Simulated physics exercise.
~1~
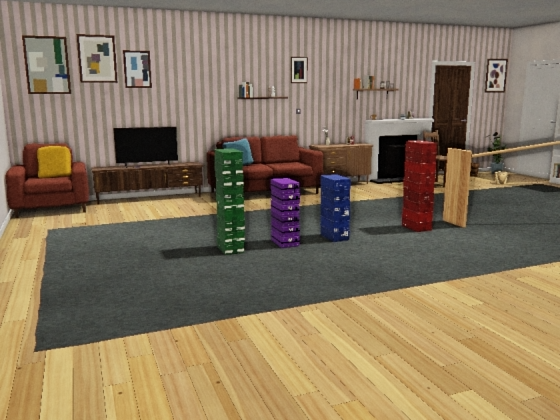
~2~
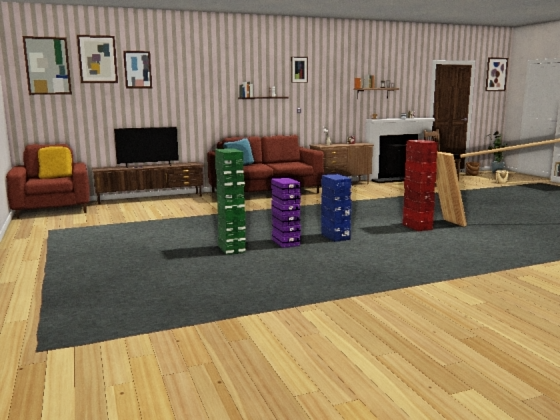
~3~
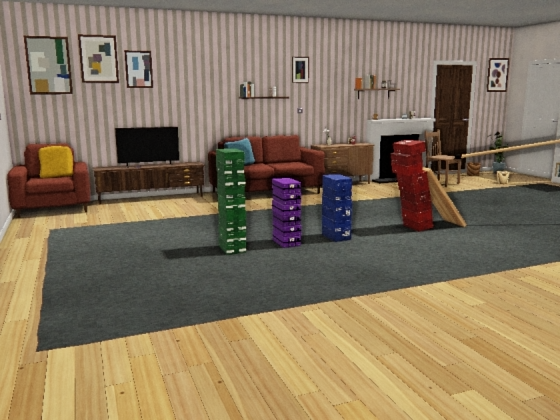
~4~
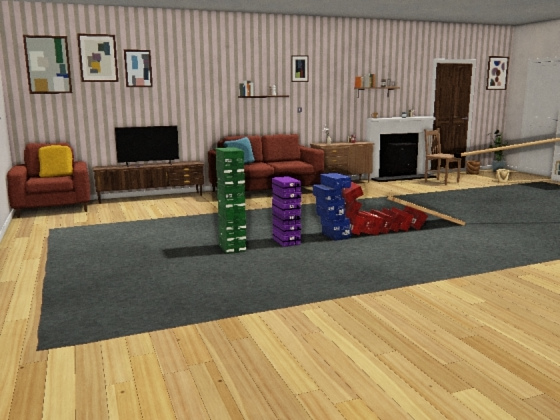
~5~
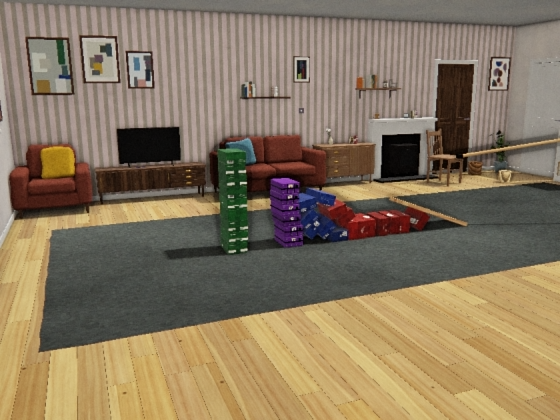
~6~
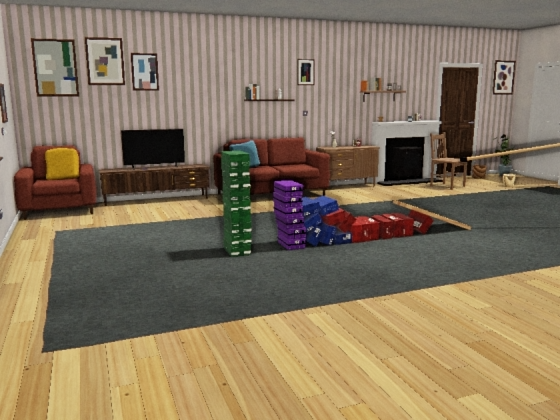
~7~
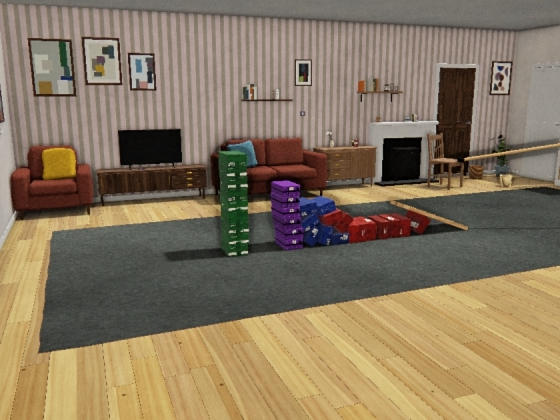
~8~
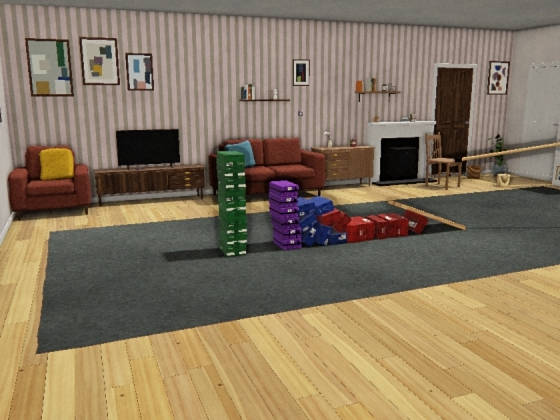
Four straight stacks of boxes, green, purple, blue and red from left to right, stand in a row on a dark gray rug in a living room, seen from across the room by a slightly swaying camera. A wooden board stands upright at the right of the red stack, with a long pole reaching in from the right edge. The pole nudges the board, which tips left against the red stack. The red boxes lean and topple into the blue stack, which collapses leftward against the purple one. Red and blue boxes settle in a slanting heap beside the fallen board, while the purple and green stacks remain standing.
